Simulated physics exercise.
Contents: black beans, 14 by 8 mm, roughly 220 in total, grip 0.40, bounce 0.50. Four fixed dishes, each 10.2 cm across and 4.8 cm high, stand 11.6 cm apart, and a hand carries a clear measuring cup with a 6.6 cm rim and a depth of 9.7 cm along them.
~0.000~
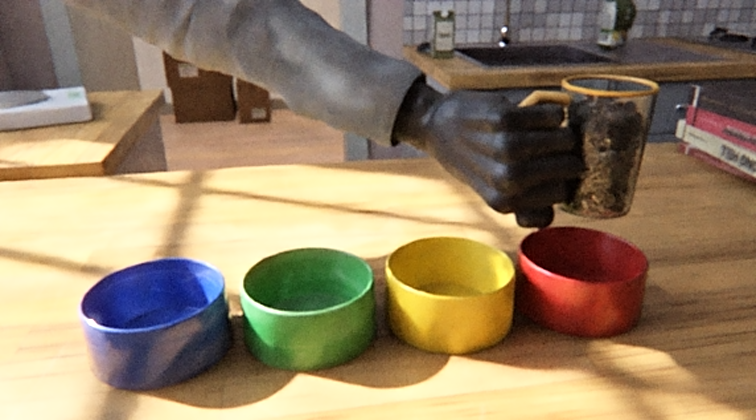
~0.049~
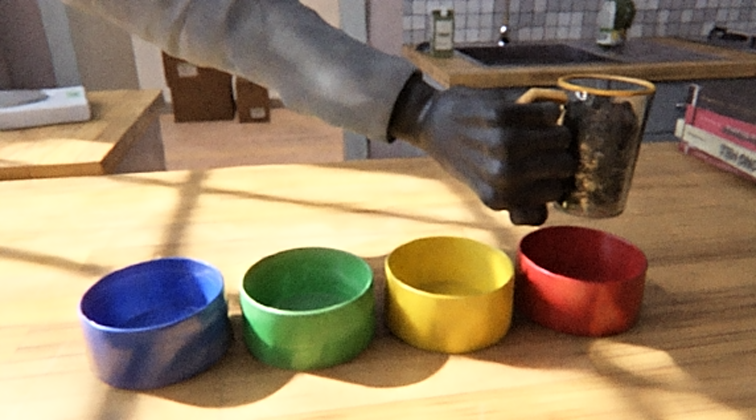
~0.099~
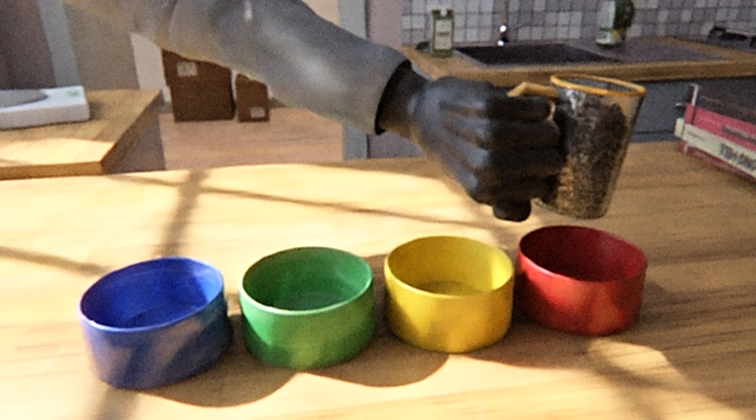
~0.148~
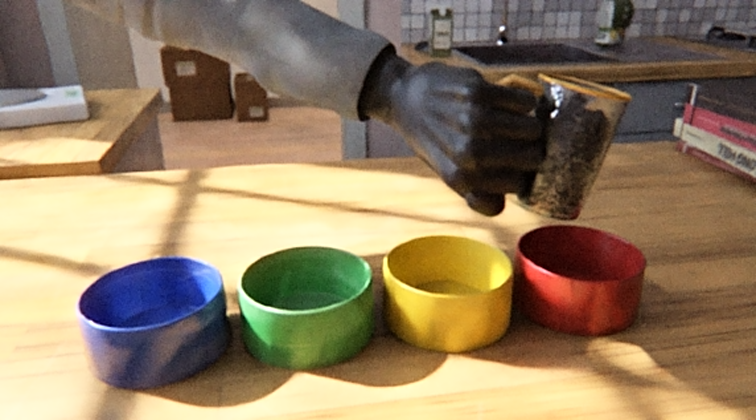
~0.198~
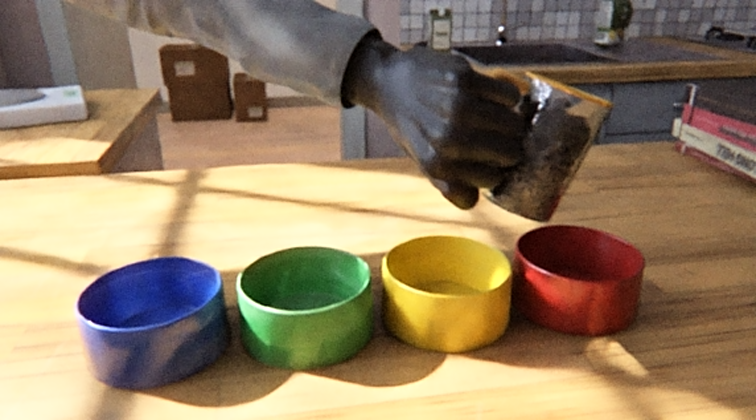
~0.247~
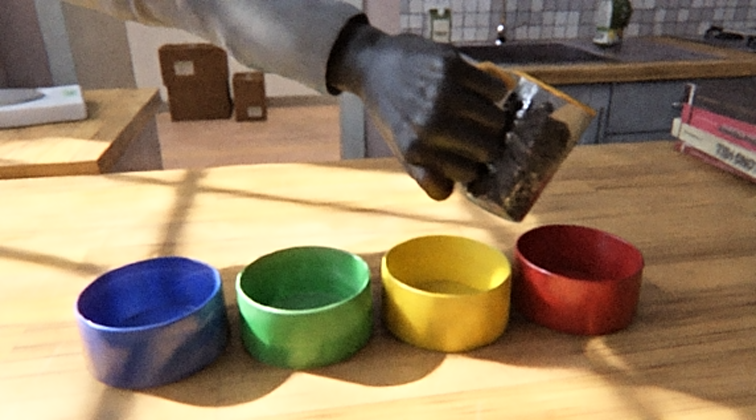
A black hand in a grey sleeve holds a clear measuring cup of dark beans above a sunlit wooden table, seen from slightly above in a kitchen. Four round dishes, blue, green, yellow and red from left to right, sit in a row before a sink and tiled wall. The hand moves the cup a short way left while tilting it steadily to the right.
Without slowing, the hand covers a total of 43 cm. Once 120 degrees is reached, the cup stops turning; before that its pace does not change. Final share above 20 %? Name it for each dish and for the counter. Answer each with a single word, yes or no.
Red no, blue yes, green yes, yellow no, counter no.
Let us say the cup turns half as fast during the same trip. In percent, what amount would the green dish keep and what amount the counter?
In that case the green dish gets 0 while the counter gets 0.
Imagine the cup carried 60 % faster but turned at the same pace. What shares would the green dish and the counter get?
Shares - green 0, counter 0.
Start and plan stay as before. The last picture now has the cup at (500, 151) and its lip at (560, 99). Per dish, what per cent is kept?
Then red 0, blue 100, green 0, and yellow 0.
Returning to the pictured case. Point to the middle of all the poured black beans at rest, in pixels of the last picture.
Look around (278, 318) in the last picture.
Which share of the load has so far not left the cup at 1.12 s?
About 20 percent of the load.
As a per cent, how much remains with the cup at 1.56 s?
It comes out close to 0 per cent.
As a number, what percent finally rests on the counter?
Around 10 percent, I'd guess.
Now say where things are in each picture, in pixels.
Cup at (600, 147), tilt 0 degrees, lip at (650, 83), moved 0.0 cm; middle of the pieces at (591, 155); red dish at (582, 253); yellow dish at (450, 265); green dish at (308, 278); blue dish at (155, 291), in the first frame.
Cup at (595, 146), tilt 1 degrees, lip at (646, 84), moved 0.3 cm; middle of the pieces at (587, 155), in the second frame.
Cup at (583, 147), tilt 6 degrees, lip at (637, 87), moved 1.4 cm; middle of the pieces at (573, 155), in the third frame.
Cup at (562, 147), tilt 13 degrees, lip at (622, 94), moved 3.0 cm; middle of the pieces at (553, 155), in the fourth frame.
Cup at (541, 149), tilt 20 degrees, lip at (605, 103), moved 4.6 cm; middle of the pieces at (531, 156), in the fifth frame.
Cup at (520, 150), tilt 27 degrees, lip at (588, 111), moved 6.3 cm; middle of the pieces at (509, 155); red dish at (578, 251); yellow dish at (446, 263); green dish at (304, 276); blue dish at (151, 290). The cup turns about 145 degrees a second and travels 34 cm a second, in the sixth frame.
After 0.77 s, tilt 104 degrees; cup holds 95 %.
After 1.12 s, tilt 120 degrees; cup holds 20 %, blue 10 %, green 55 %.
After 1.56 s, tilt 120 degrees; cup holds 0 %, blue 30 %, green 60 %.
By 2.2 s all is still; red 0 %, blue 30 %, green 60 %, yellow 0 %, counter 10 %.
